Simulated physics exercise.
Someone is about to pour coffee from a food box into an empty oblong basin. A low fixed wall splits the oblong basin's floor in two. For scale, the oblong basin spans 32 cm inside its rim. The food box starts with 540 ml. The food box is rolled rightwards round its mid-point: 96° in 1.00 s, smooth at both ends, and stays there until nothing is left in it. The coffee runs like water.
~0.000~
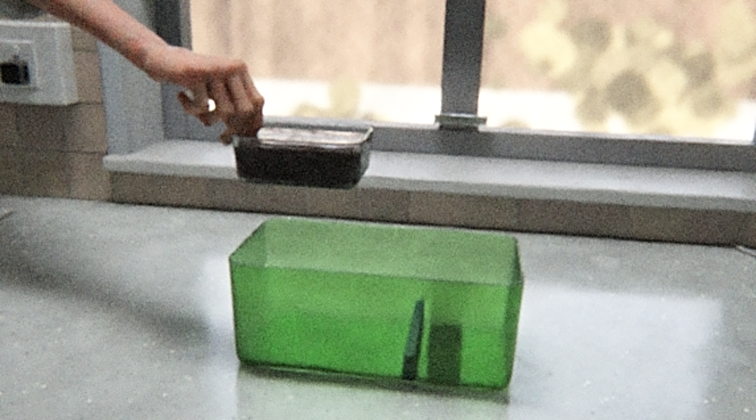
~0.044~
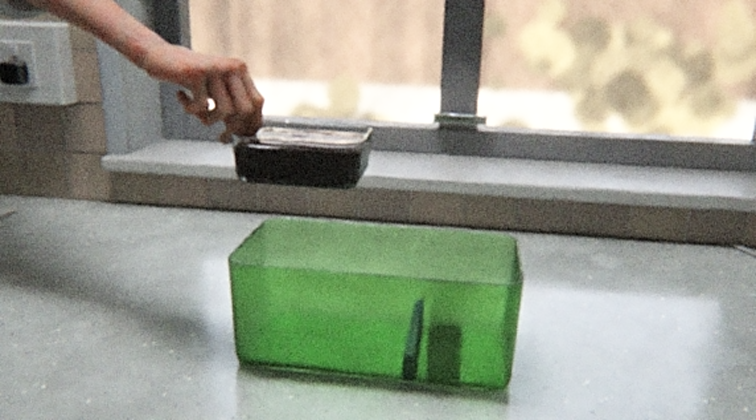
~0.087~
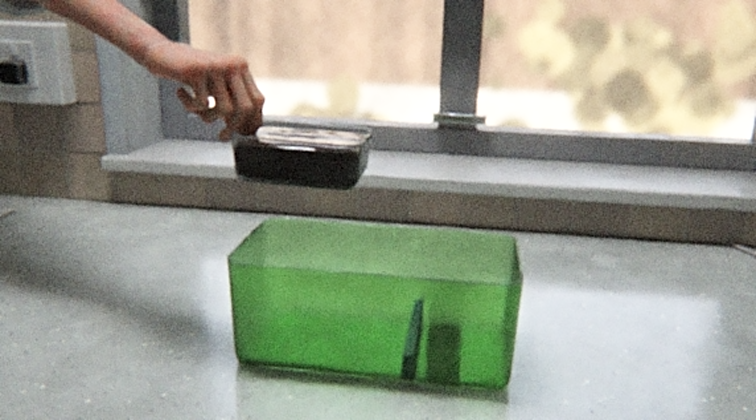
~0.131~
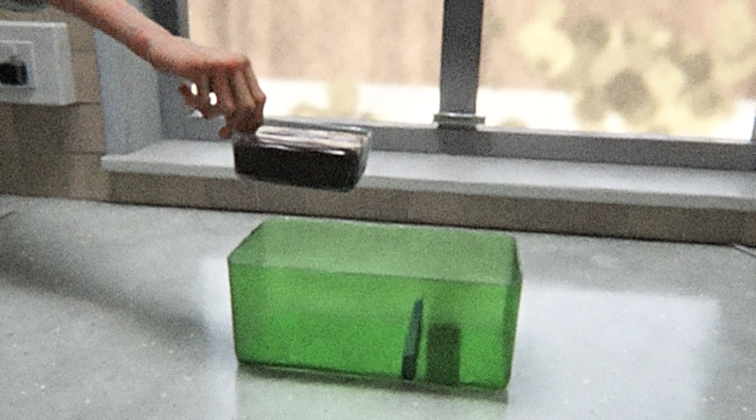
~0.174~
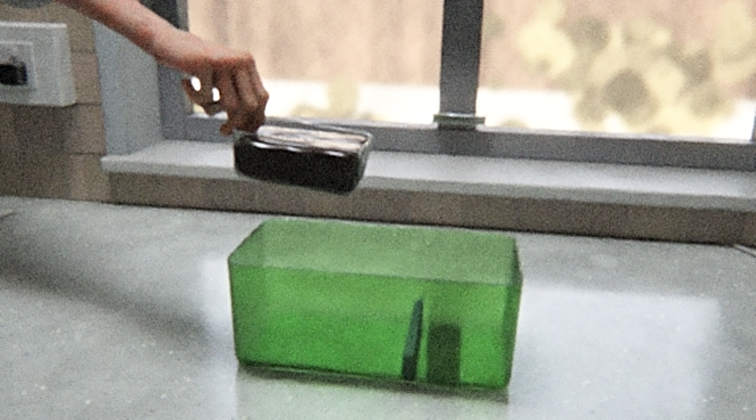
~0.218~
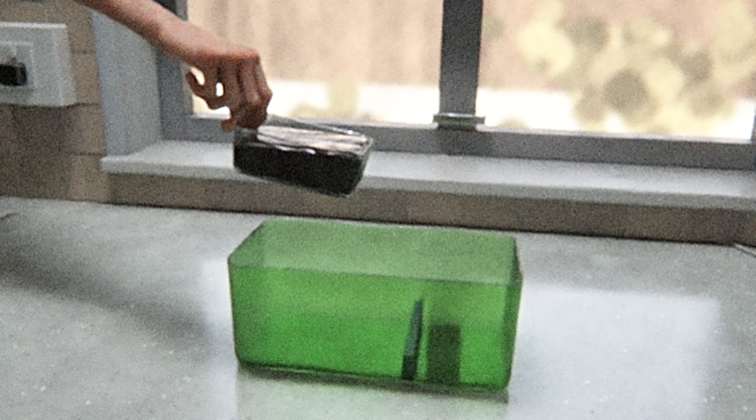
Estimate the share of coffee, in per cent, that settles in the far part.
About 56 per cent.
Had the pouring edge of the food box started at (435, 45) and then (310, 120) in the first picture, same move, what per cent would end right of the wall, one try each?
First 55, then 15 per cent.
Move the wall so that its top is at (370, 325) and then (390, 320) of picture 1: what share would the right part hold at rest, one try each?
In turn about 75 and 75 per cent.
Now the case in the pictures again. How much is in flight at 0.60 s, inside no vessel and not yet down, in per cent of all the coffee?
About 38 per cent.
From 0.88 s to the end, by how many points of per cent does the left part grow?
About 10 per cent.
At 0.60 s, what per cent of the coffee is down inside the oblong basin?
About 30 per cent.
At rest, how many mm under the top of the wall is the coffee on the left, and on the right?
Left about 22 mm, right about 12 mm.
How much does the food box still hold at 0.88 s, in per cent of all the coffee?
Near 6 in a hundred.
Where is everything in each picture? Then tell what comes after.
In the first picture, it leans 0°; its right rim is at (367, 137); the coffee meets the walls at (248, 135) and (366, 142); the oblong basin's rim runs from (248, 240) to (521, 261); the wall's top is at (415, 326).
In the second picture, it leans 0°; its right rim is at (366, 137); the coffee meets the walls at (248, 135) and (365, 142).
In the third picture, it leans 2°; its right rim is at (366, 139); the coffee meets the walls at (247, 134) and (365, 142).
In the fourth picture, it leans 4°; its right rim is at (366, 141); the coffee meets the walls at (248, 134) and (365, 143).
In the fifth picture, it leans 7°; its right rim is at (367, 145); the coffee meets the walls at (248, 134) and (365, 145).
In the sixth picture, it leans 11°; its right rim is at (367, 149); the coffee meets the walls at (248, 134) and (367, 146).
Then, 0.60 s in, the tilt is 63° and 31 per cent is still to pour, 11 is left of the wall and 19 right of it.
Then, 0.88 s in, the tilt is 93° and 6 per cent is still to pour, 34 is left of the wall and 57 right of it.
Then, 1.18 s in, the tilt is 96° and 1 per cent is still to pour, 42 is left of the wall and 56 right of it.
Then, 1.50 s in, the tilt is 96° and 0 per cent is still to pour, 44 is left of the wall and 56 right of it.
Finally, 44 per cent lies left of the wall, 56 right of it and 0 outside.
